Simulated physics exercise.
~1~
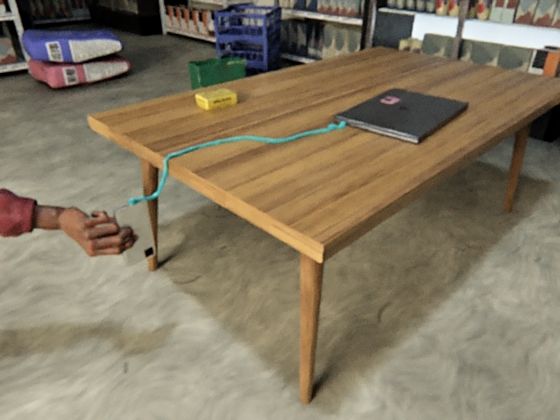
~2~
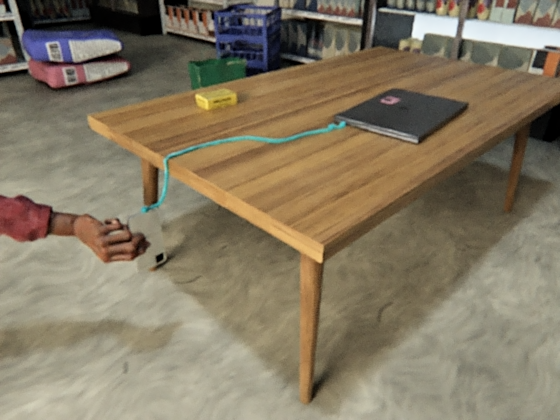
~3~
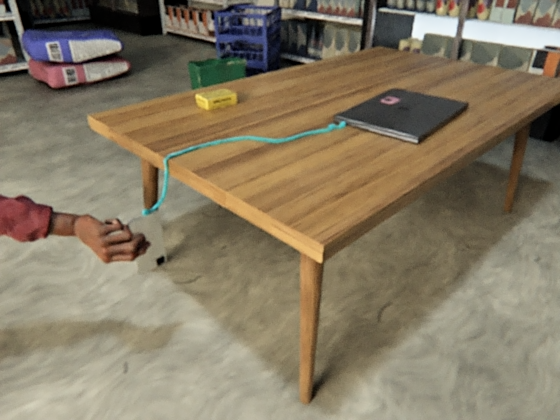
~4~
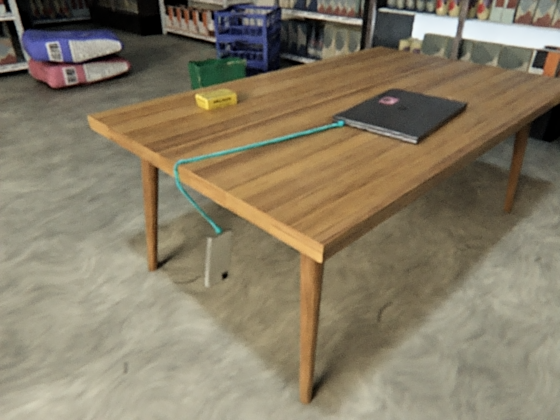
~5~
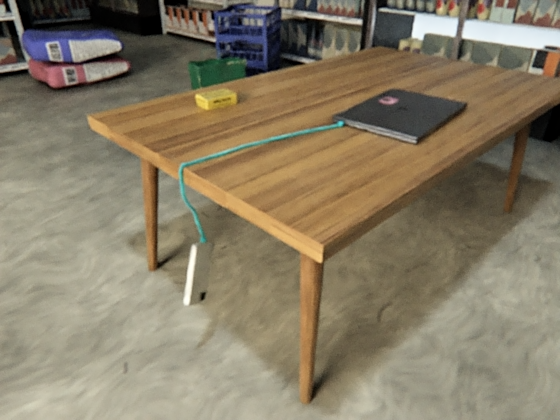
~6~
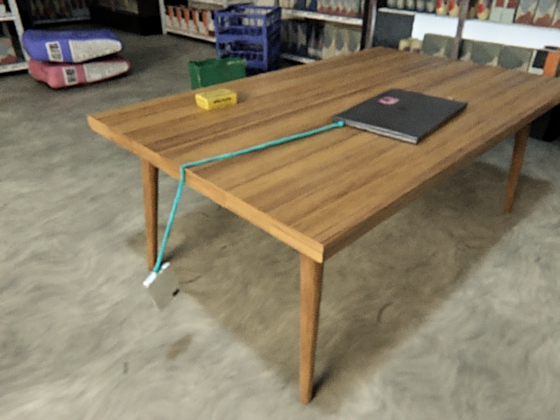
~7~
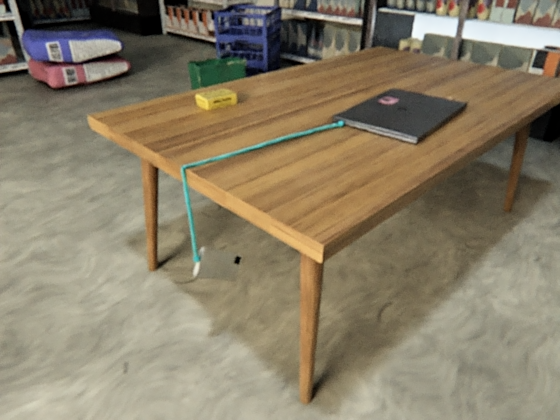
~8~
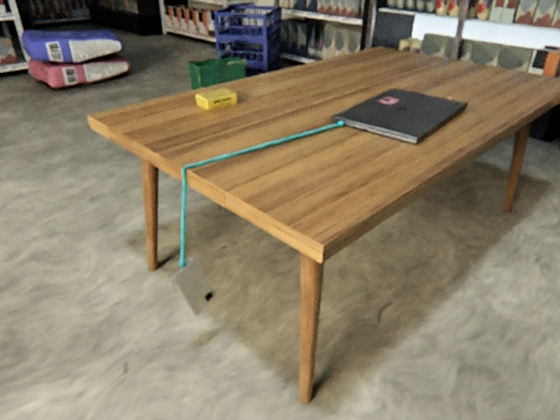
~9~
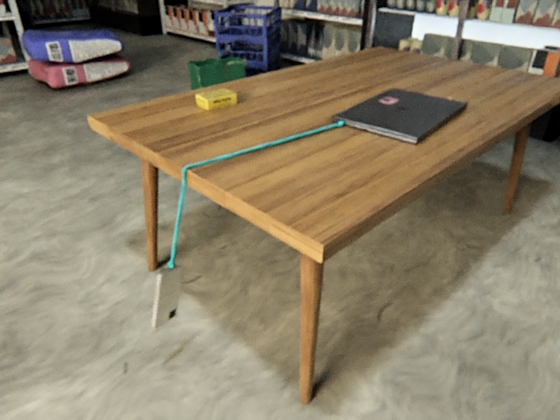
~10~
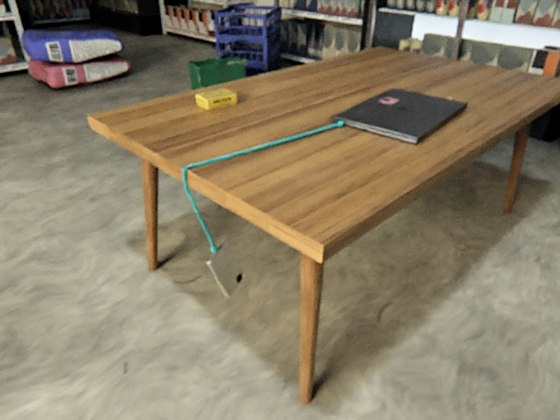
White phone tied to a teal shoelace swinging below a wooden table edge after a hand releases it, the laptop staying still.
